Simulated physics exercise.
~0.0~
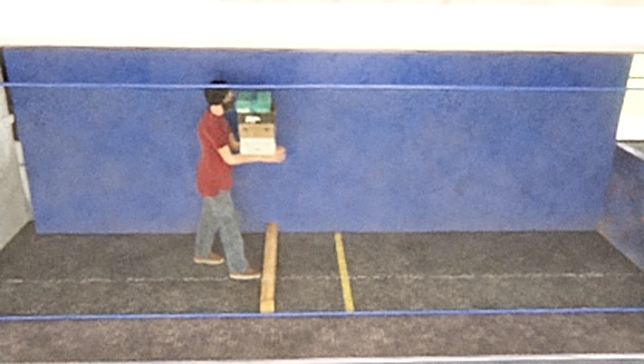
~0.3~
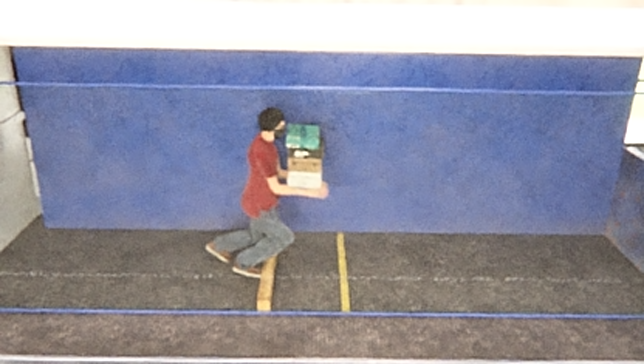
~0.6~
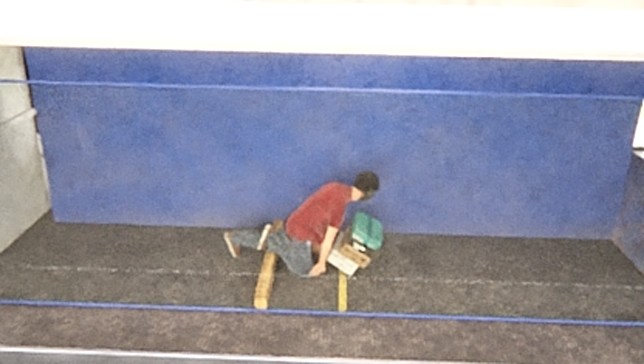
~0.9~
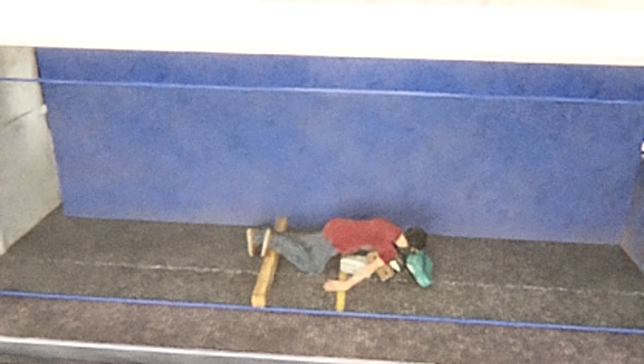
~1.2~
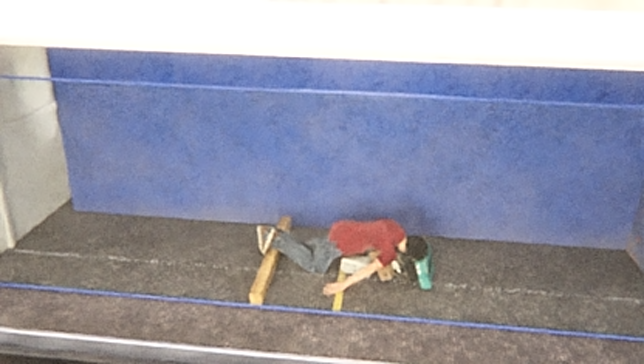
The clip shows a person in a red shirt carrying a stack of boxes, pitching forward at a low rail, dropping to the knees and toppling rightward with the load. The person ends face down over the spilled boxes, with head and teal box beyond the yellow line.
